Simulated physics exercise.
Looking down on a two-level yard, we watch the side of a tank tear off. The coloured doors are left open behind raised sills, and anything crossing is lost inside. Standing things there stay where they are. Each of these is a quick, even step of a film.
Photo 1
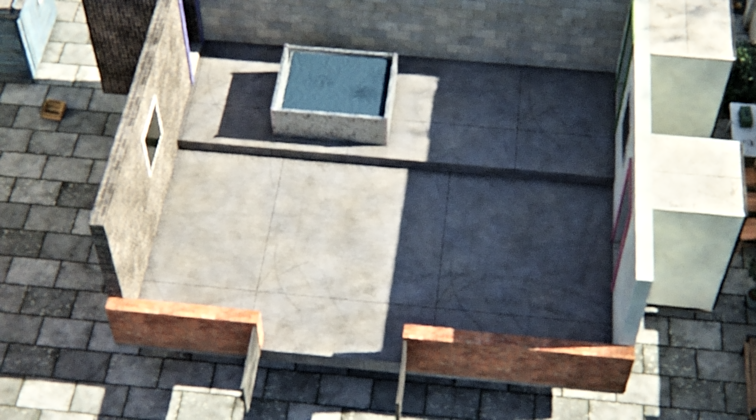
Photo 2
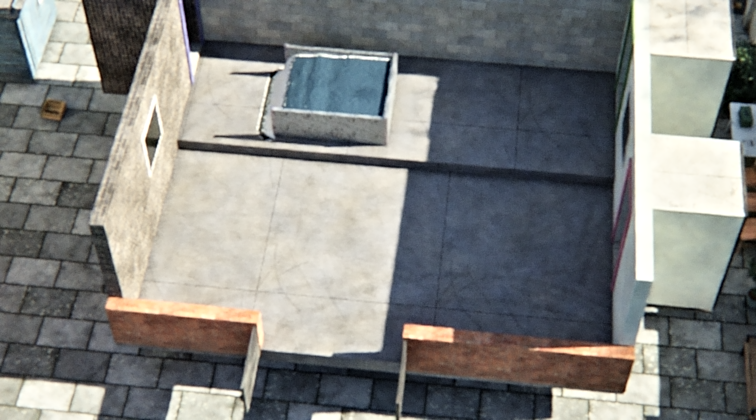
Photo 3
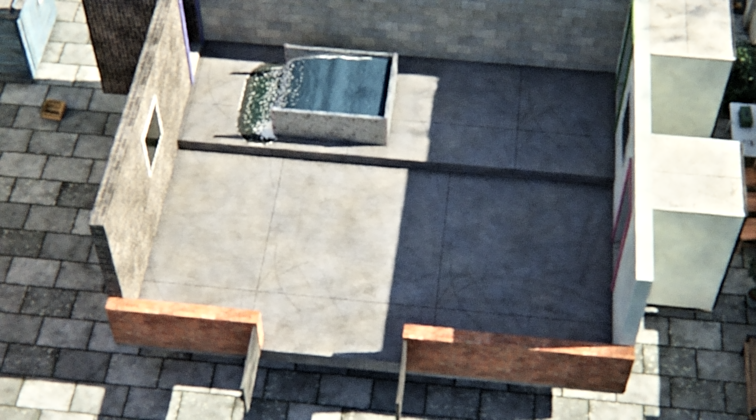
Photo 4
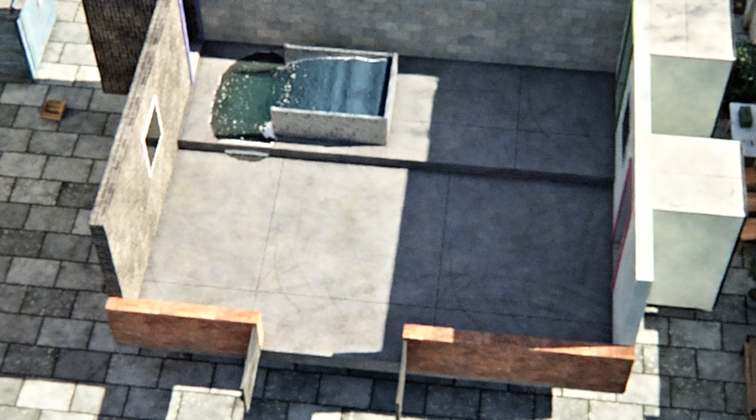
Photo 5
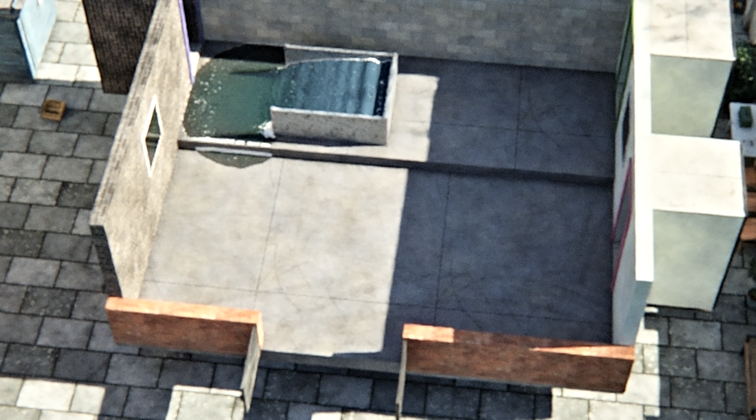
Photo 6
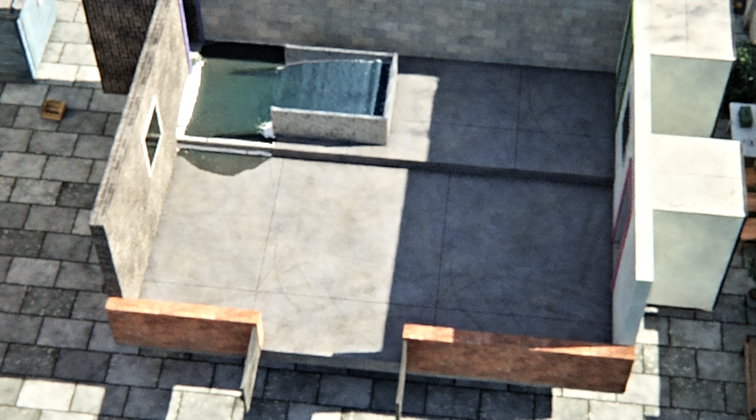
Water bursts from the left side of a pale, open-topped tank as that side gives way, in a sunlit and shadowed two-level walled yard seen steadily from high above. The tank stands on the upper level near the grey back wall, with low reddish-brown walls in front and dark paving outside. The blue-green water spreads leftward with white froth, reaches the left wall, and wets the step's edge below.
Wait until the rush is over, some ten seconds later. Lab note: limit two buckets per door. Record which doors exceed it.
My prediction: Pink door: Two buckets at most; green door: Two buckets at most; blue door: Over two buckets.
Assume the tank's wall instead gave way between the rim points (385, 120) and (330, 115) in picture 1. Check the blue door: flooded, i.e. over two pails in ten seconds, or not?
Outcome - blue: Below threshold.
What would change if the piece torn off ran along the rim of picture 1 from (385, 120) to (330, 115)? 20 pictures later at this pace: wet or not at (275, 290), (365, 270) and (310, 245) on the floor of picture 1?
The first spot is swamped, the second swamped, the third swamped.
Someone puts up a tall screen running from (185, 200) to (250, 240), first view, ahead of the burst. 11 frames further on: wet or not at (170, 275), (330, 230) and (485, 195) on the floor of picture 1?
Listed order: Swamped, spared, spared.
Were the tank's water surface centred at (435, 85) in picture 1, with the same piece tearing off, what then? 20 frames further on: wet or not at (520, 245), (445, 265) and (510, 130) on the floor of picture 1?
In order, the three spots end up untouched, untouched and untouched.
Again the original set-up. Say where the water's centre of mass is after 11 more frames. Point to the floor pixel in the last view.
Somewhere around (254, 116) in the last view.
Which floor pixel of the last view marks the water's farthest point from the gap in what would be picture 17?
My guess is roughly (134, 315).
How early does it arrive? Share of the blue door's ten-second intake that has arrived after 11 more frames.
By then roughly 55 percent of the ten-second total is in.
A moment on, water covers 15 % of the floor; the pink door not reached, the green door not reached, the blue door over two buckets in.
Next, water covers 20 % of the floor; the pink door not reached, the green door not reached, the blue door far over two buckets in.
Then, water covers 30 % of the floor; the pink door not reached, the green door not reached, the blue door far over two buckets in.
Later, water covers 55 % of the floor; the pink door not reached, the green door not reached, the blue door far over two buckets in.
In the end, water covers 75 % of the floor; the pink door wet at the sill, nothing in, the green door wet at the sill, nothing in, the blue door far over two buckets in.
